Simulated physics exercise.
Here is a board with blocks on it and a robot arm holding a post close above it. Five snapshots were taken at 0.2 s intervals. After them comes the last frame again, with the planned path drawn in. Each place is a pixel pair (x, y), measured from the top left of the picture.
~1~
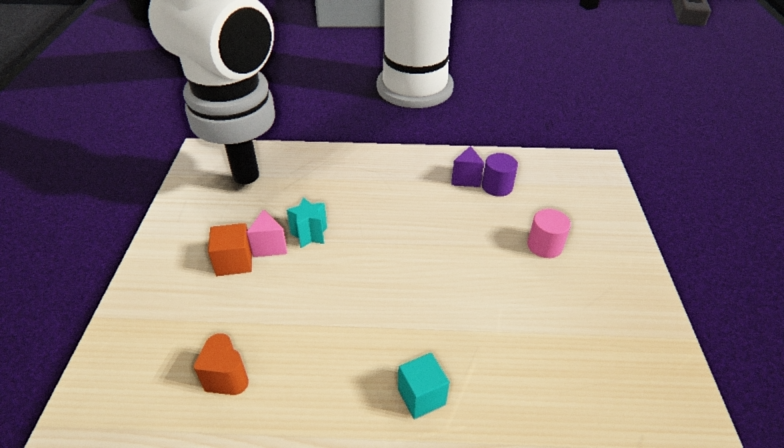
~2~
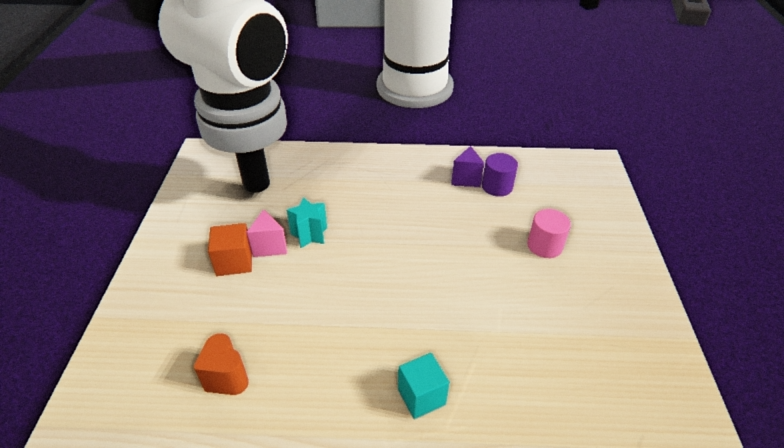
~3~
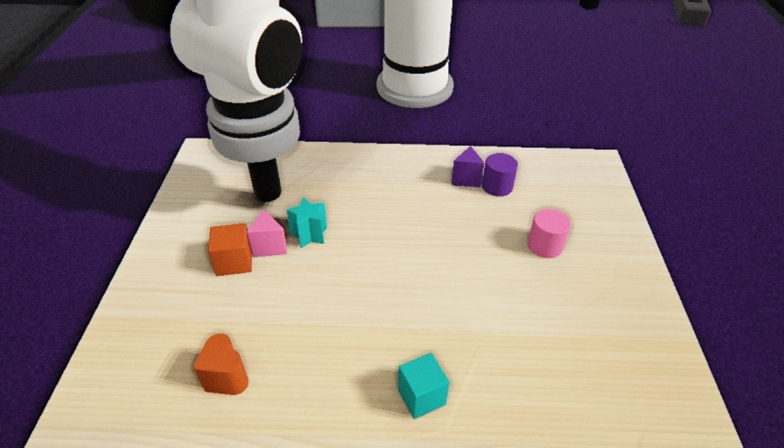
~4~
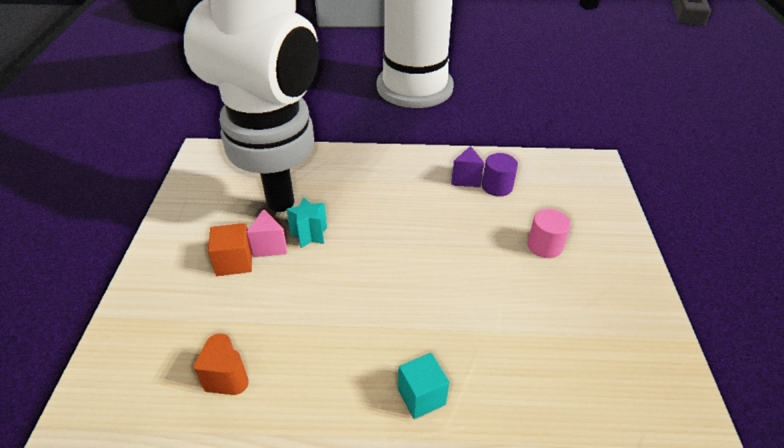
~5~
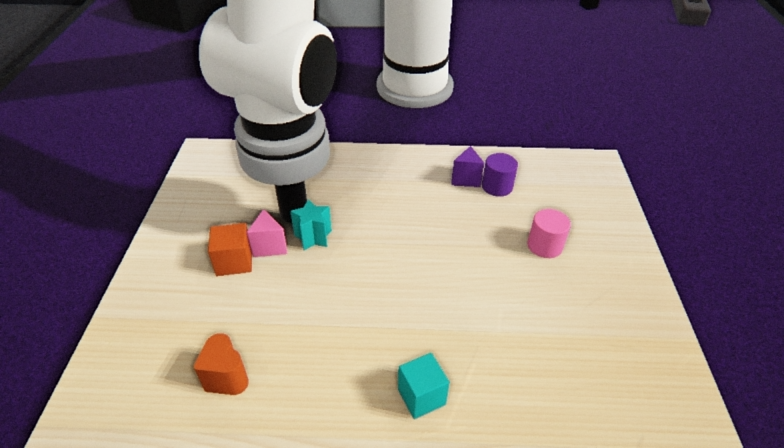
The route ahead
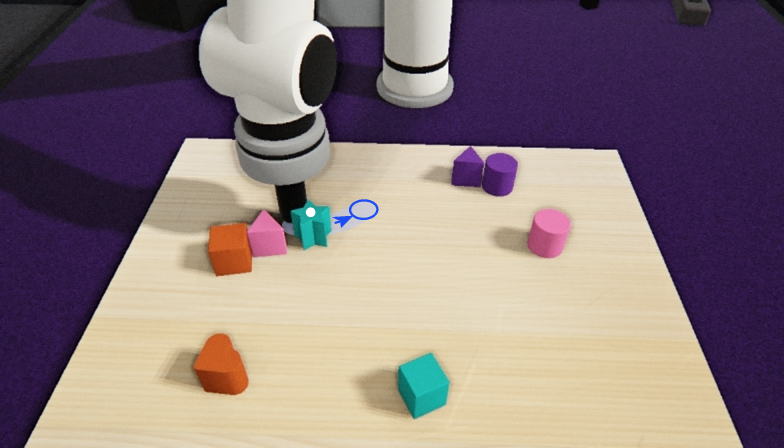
A white robot arm moved its black post a short way right and toward the viewer over a wooden board of colourful blocks, then nudged the turquoise star slightly right, while the other blocks stayed still.
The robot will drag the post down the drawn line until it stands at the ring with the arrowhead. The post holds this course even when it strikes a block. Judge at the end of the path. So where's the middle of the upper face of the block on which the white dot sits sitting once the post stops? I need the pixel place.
About (328, 218).
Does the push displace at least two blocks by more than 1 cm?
No, it doesn't check out.
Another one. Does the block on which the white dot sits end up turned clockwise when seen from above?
My answer is yes.
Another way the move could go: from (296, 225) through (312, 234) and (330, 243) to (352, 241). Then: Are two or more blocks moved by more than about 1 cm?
I'd say no.
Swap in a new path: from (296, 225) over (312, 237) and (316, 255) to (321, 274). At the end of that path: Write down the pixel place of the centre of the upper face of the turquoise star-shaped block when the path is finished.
Pixel (347, 244).
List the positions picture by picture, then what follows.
The first frame shows lower end of the post (247, 177), tops of blocks, pink triangular piece (264, 223), turquoise star-shaped block (307, 210).
The second frame shows post (257, 185), blocks as before.
The third frame shows post (268, 194), blocks as before.
The fourth frame shows post (281, 204), blocks as before.
The fifth frame shows post (295, 215), pink triangular piece (264, 223), turquoise star-shaped block (311, 212).
The drawn path runs from (296, 225) through (321, 225) and (344, 220) to (364, 209); the dot is on the turquoise star-shaped block.
The first path, step by step. Halfway along, post (332, 214); turquoise star-shaped block (328, 218), turned 45° clockwise.
At the end, post (363, 200); pink triangular piece not moved; turquoise star-shaped block (328, 218), turned 45° clockwise.
